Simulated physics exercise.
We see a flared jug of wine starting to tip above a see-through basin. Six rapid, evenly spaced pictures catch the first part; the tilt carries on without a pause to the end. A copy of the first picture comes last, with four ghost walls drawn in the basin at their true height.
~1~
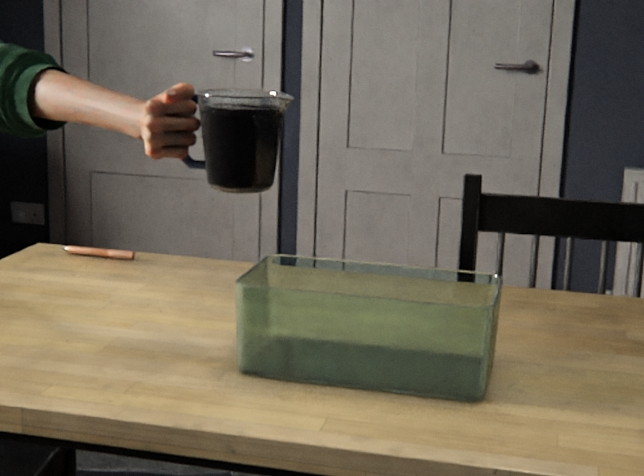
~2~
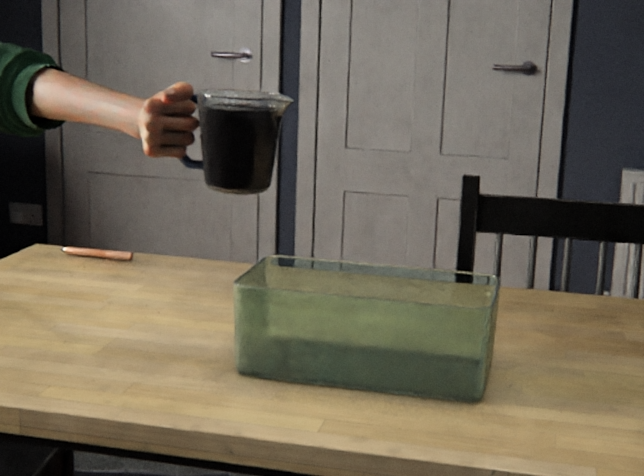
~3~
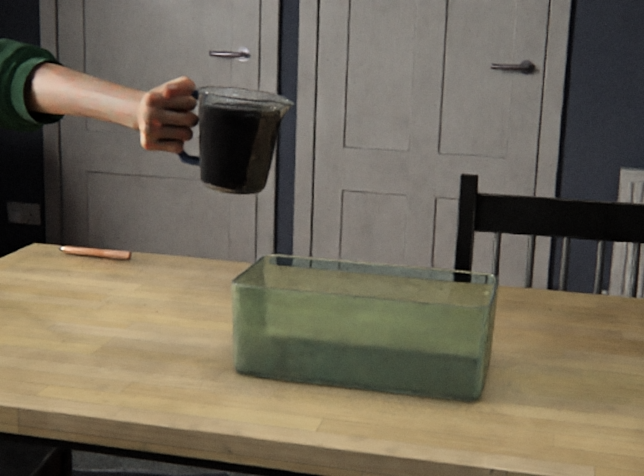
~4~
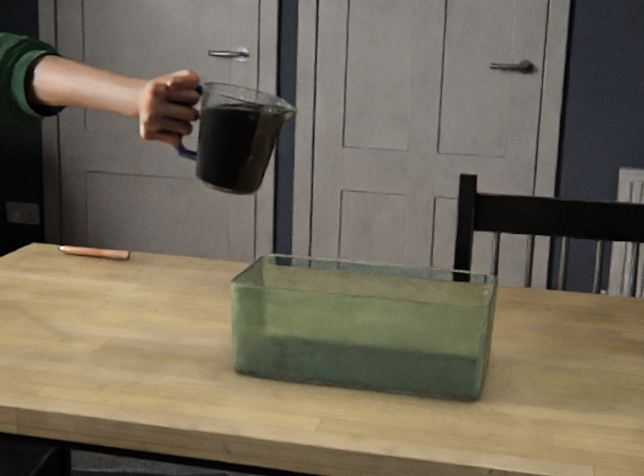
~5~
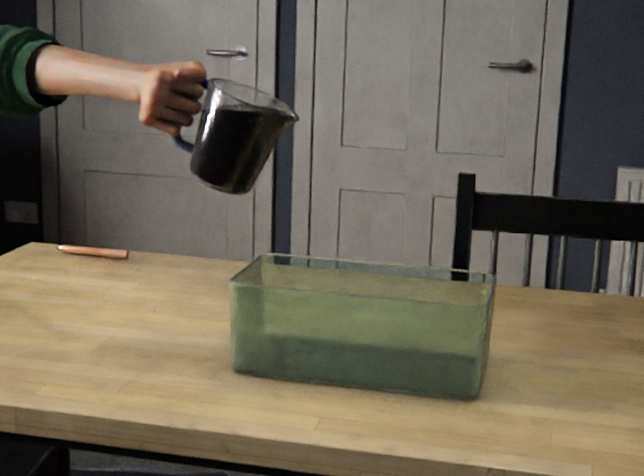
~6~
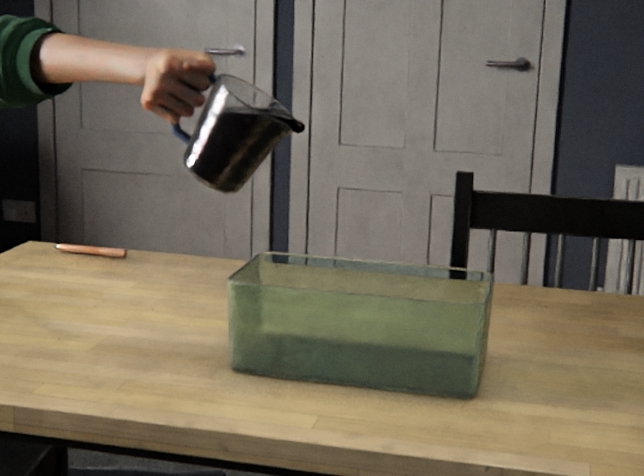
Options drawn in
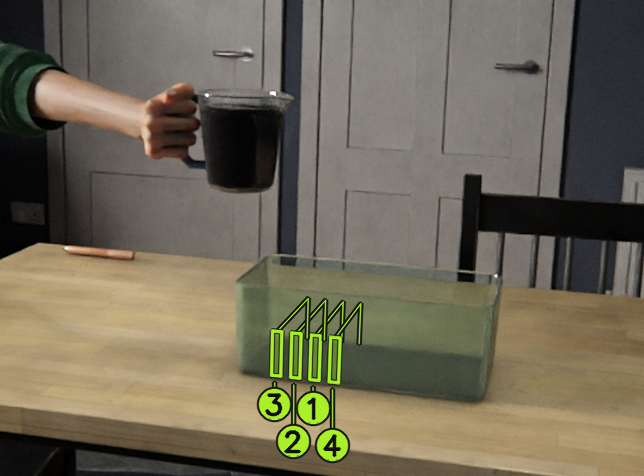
A hand in a green sleeve, reaching in from the left, holds a clear glass jug of dark wine above a greenish see-through basin on a light wooden table. Seen from slightly above, an orange stick lies at left, with grey doors and a black chair behind. The hand holds the jug upright, then steadily tilts it rightward until wine reaches the lip, while the view shifts very slightly.
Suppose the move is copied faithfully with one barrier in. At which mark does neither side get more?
Place 4 does it best.
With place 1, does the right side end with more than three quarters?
Yes.
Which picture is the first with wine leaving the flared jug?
In picture 6.
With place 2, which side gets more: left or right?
More ends on the right.
On the marked copy, 1 at (313, 386); 2 at (293, 384); 3 at (274, 382); 4 at (332, 389).
With 1, about 5 % ends left of the wall and 94 % right of it.
With 2, about 2 % ends left of the wall and 97 % right of it.
With 3, about 2 % ends left of the wall and 97 % right of it.
With 4, about 41 % ends left of the wall and 58 % right of it.
